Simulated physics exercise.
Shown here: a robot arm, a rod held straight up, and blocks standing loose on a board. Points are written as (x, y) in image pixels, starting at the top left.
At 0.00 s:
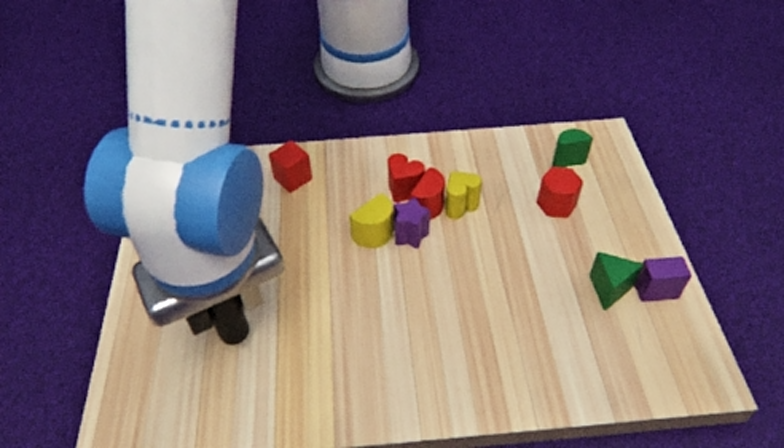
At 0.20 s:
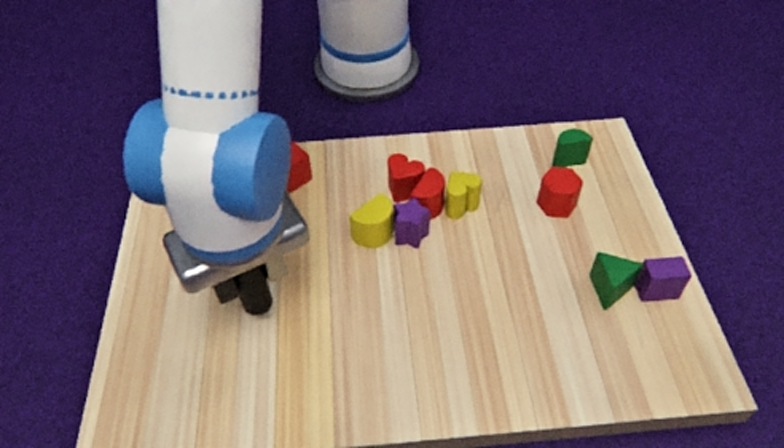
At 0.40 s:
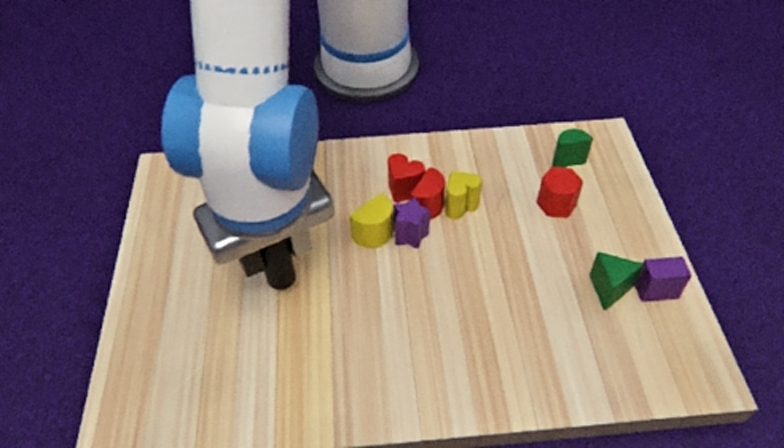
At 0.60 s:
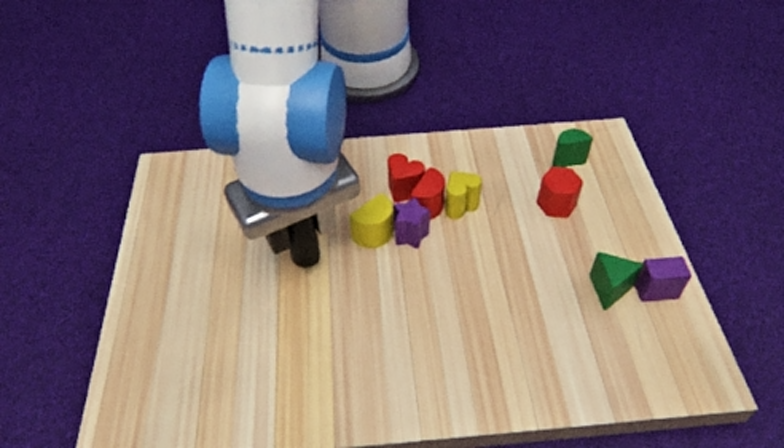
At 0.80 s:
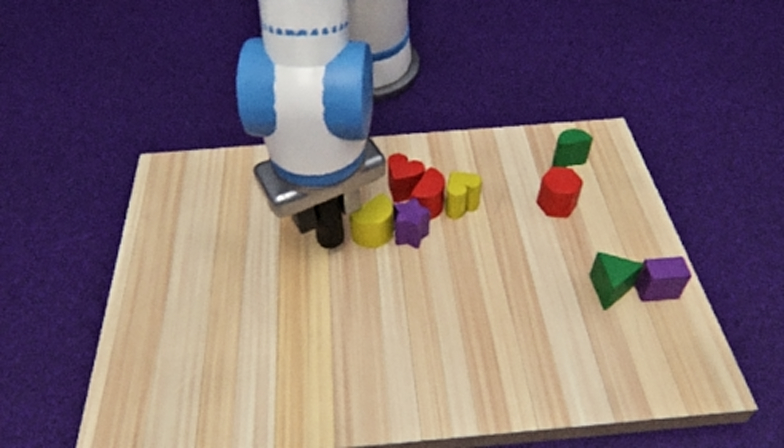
A robot arm moves right and away across the board toward the still cluster of blocks.
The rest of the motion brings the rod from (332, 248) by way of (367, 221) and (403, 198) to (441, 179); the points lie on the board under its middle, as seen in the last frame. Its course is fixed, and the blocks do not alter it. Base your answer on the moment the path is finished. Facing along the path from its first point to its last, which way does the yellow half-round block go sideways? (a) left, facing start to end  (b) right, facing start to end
Option b.
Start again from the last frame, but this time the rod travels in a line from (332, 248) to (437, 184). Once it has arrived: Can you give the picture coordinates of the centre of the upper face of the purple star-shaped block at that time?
The top centre is at (442, 217).
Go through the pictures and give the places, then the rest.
The first picture shows rod tip (235, 333); block tops, yellow half-round block (374, 210); red heart (404, 165); purple star-shaped block (411, 211); red half-round block (430, 183); yellow heart (463, 182).
The second picture shows rod (258, 304); blocks unchanged.
The third picture shows rod (282, 279); blocks unchanged.
The fourth picture shows rod (306, 258); blocks unchanged.
The fifth picture shows rod (331, 239); yellow half-round block (374, 210); red heart (404, 165); purple star-shaped block (411, 211); red half-round block (430, 183); yellow heart (463, 182).
On the path given first. One third of the way, rod (367, 211); yellow half-round block (404, 198), turned 30° clockwise; purple star-shaped block (430, 213), turned 50° clockwise; red half-round block (437, 182), turned 25° anticlockwise; yellow heart (466, 181).
Two thirds of the way, rod (404, 188); yellow half-round block (428, 191), turned 100° clockwise; red heart (417, 152), turned 25° anticlockwise; purple star-shaped block (437, 217), turned 80° clockwise; red half-round block (449, 183), turned 60° anticlockwise; yellow heart (479, 180), turned 15° anticlockwise.
At the end, rod (441, 169); yellow half-round block (431, 190), turned 110° clockwise; red heart (432, 136), turned 105° anticlockwise; purple star-shaped block (437, 218), turned 85° clockwise; red half-round block (453, 181), turned 45° anticlockwise; yellow heart (482, 180), turned 20° anticlockwise.
